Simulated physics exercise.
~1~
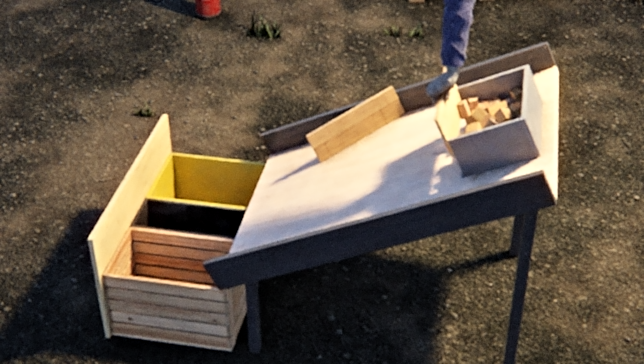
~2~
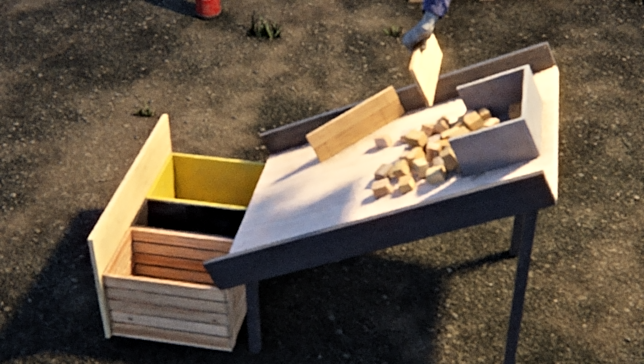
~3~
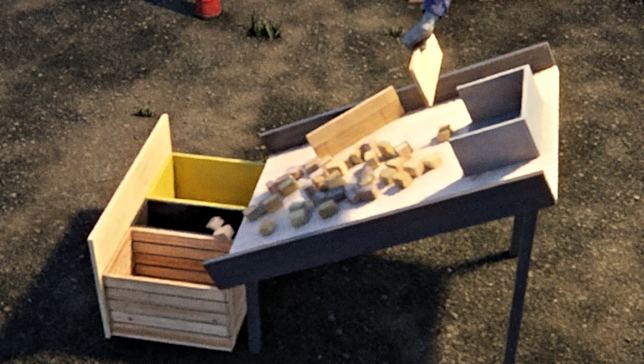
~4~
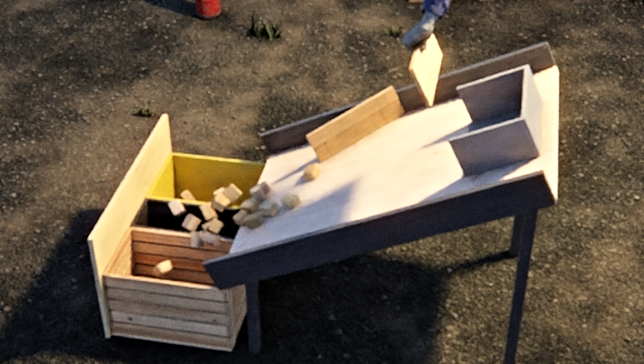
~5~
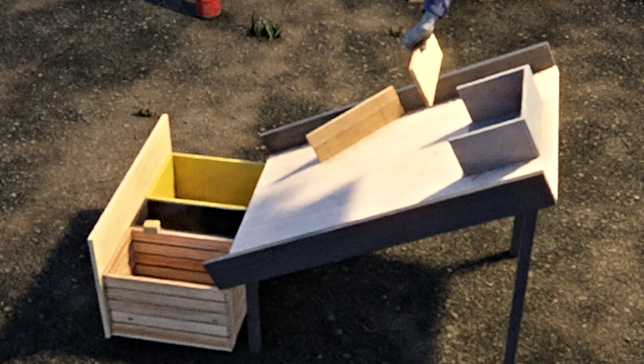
A gloved hand lifts a gate and wooden blocks tumble down a slope into bins.
